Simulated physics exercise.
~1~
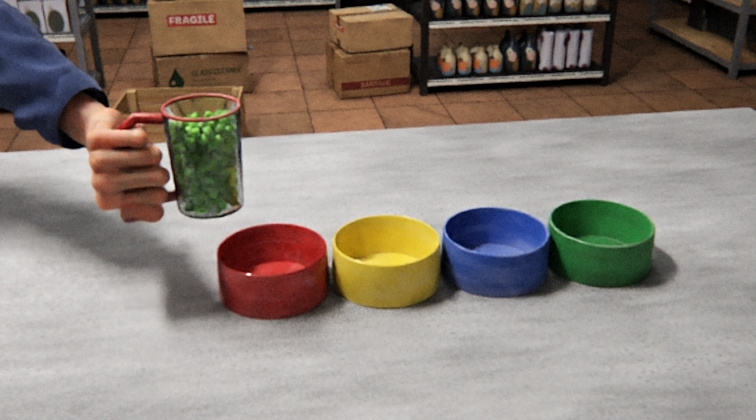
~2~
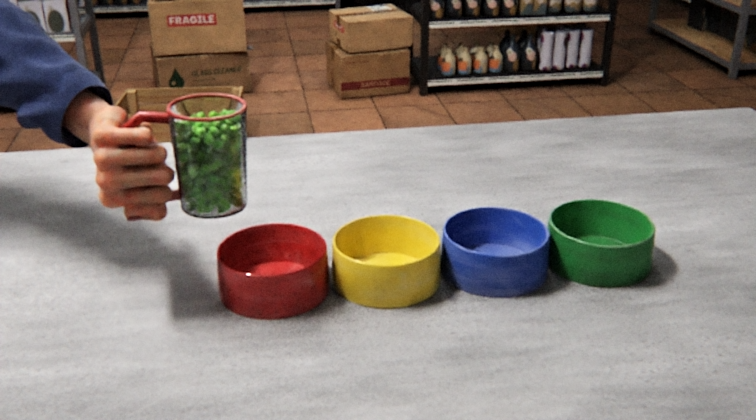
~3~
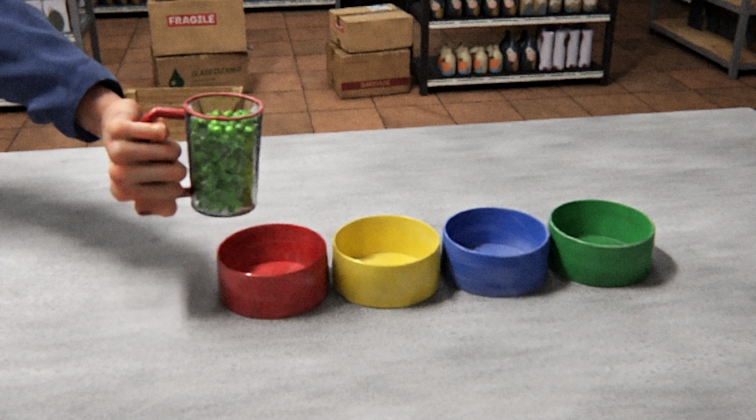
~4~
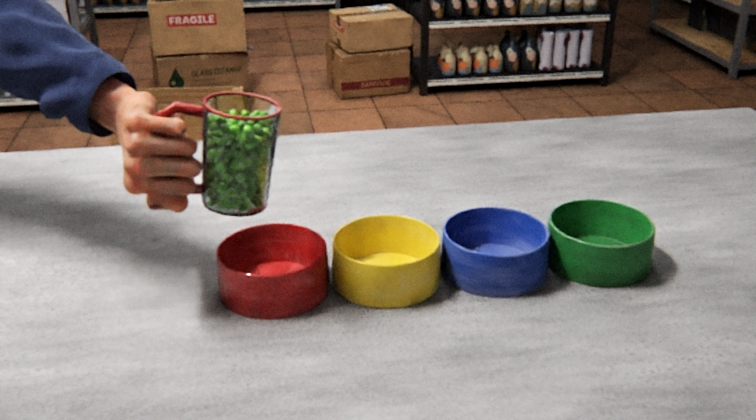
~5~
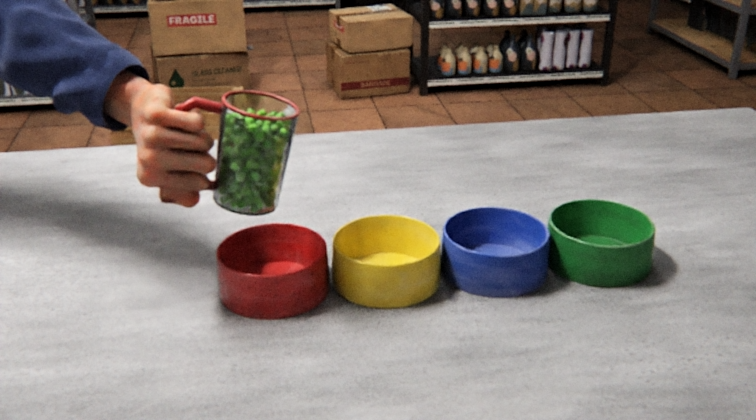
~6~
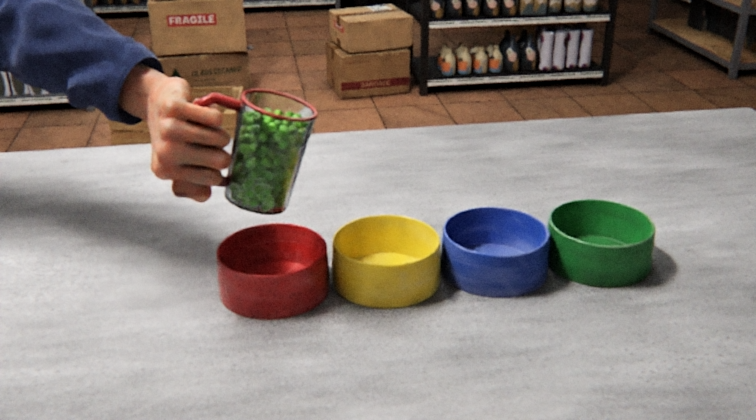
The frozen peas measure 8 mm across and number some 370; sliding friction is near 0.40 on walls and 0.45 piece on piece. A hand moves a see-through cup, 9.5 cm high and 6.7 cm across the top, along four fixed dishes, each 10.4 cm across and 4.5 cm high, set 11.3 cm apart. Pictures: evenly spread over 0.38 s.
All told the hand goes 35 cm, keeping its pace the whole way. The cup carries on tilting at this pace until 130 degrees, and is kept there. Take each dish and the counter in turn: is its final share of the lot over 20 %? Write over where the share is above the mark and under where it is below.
Red dish: Under; blue dish: Under; green dish: Over; yellow dish: Under; counter: Under.
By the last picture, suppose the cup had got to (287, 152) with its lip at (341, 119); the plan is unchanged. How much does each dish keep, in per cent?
Then red 0, blue 0, green 90, and yellow 0.
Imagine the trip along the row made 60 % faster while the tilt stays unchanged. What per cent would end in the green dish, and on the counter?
In that case: Green 90, and counter 10.
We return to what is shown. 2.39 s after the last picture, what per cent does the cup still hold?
Close to 0 per cent of the load, I'd guess.
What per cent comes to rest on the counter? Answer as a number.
Around 10 percent, I'd guess.
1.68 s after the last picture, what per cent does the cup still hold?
Roughly 75 in a hundred.
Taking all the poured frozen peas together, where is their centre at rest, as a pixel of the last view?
Centre at rest, approx.: (610, 244) px.
Then, 1.01 s after the last picture, tilt 69 degrees; cup holds 100 %.
Then, 1.68 s after the last picture, tilt 104 degrees; cup holds 75 %, green 20 %.
Then, 2.39 s after the last picture, tilt 130 degrees; cup holds 0 %, green 90 %.
In the end, red 0 %, blue 0 %, green 90 %, yellow 0 %, counter 10 %.
